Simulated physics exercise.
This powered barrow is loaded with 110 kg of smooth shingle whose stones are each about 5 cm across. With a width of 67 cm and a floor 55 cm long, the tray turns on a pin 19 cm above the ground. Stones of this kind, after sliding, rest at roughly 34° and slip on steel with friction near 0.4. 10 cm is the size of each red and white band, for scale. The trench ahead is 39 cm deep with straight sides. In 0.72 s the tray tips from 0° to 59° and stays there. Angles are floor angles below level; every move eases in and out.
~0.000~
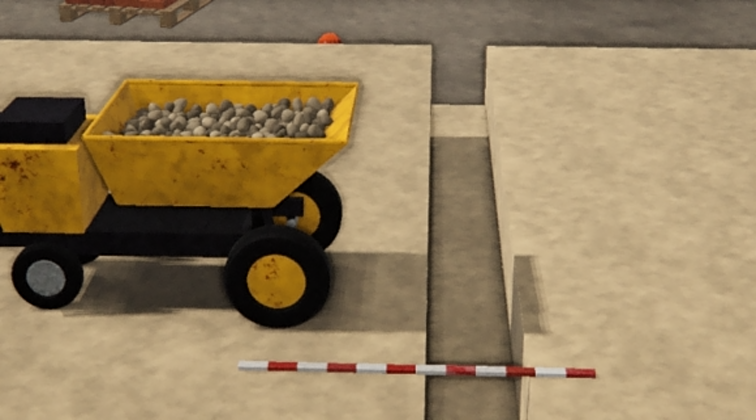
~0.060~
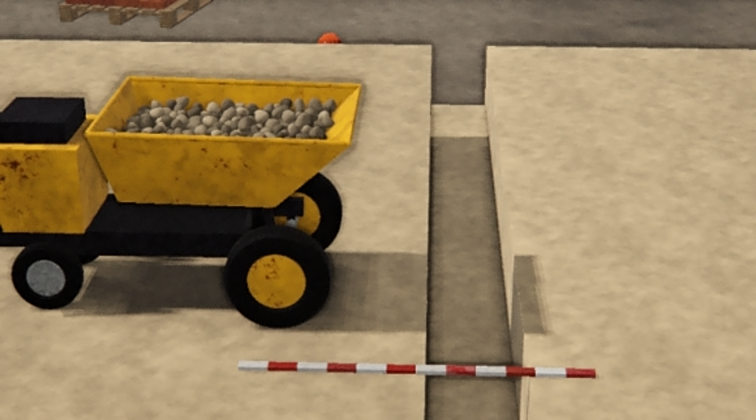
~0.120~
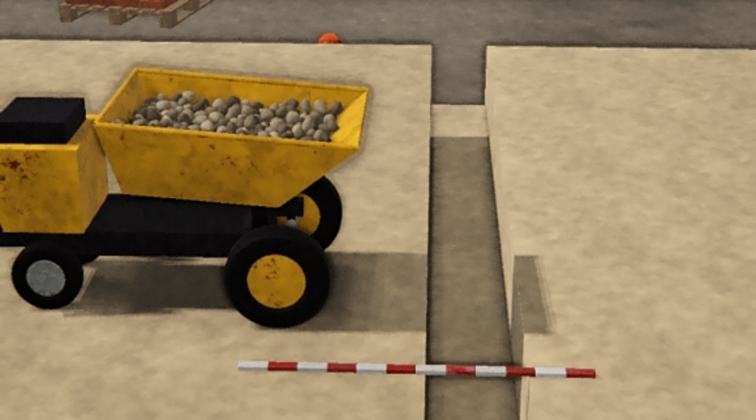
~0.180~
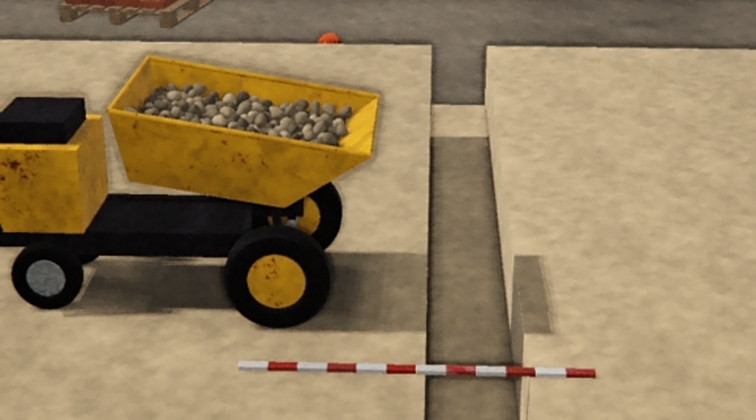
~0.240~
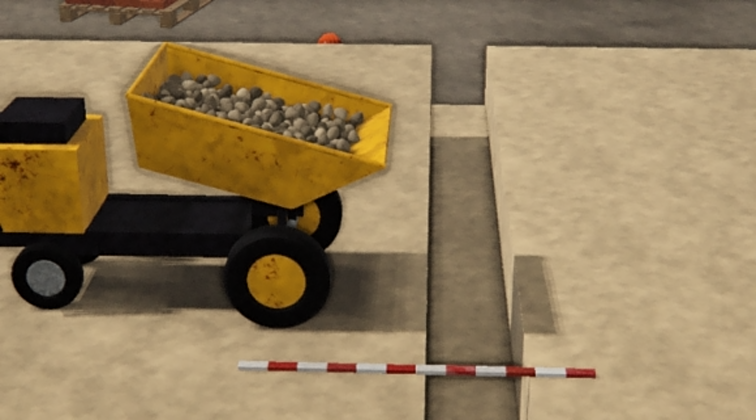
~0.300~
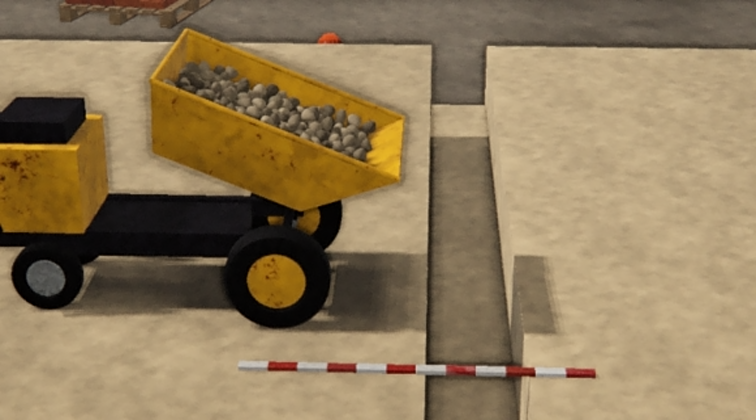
A yellow dumper's tray, loaded with smooth grey and brown stones, slowly tilted up at its left end while its right edge dipped toward a narrow trench, and the wheels stayed still.
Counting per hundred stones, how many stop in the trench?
Some 71.
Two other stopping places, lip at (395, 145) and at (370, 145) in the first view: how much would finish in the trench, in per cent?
Around 35% for the first place and 50% for the second.
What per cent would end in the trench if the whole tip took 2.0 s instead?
90 %.
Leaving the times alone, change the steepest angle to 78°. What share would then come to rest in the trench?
It would be near 95 per cent.
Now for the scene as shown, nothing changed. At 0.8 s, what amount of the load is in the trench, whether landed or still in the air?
Some 15 per cent of the load by that point.
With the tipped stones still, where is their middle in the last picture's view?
Their middle ends up near (495, 362).
After 0.5 s the floor is at 50°; 100 % in the tray; the foremost stones are at (416, 205).
After 0.8 s the floor is at 59°; 84 % in the tray, 16 % in the trench; the foremost stones are at (508, 287).
After 1.2 s the floor is at 59°; 30 % in the tray, 42 % in the trench, 27 % past the trench; the foremost stones are at (662, 290).
After 3.1 s the floor is at 59°; 0 % in the tray, 71 % in the trench, 29 % past the trench; the foremost stones are past the picture's edge.
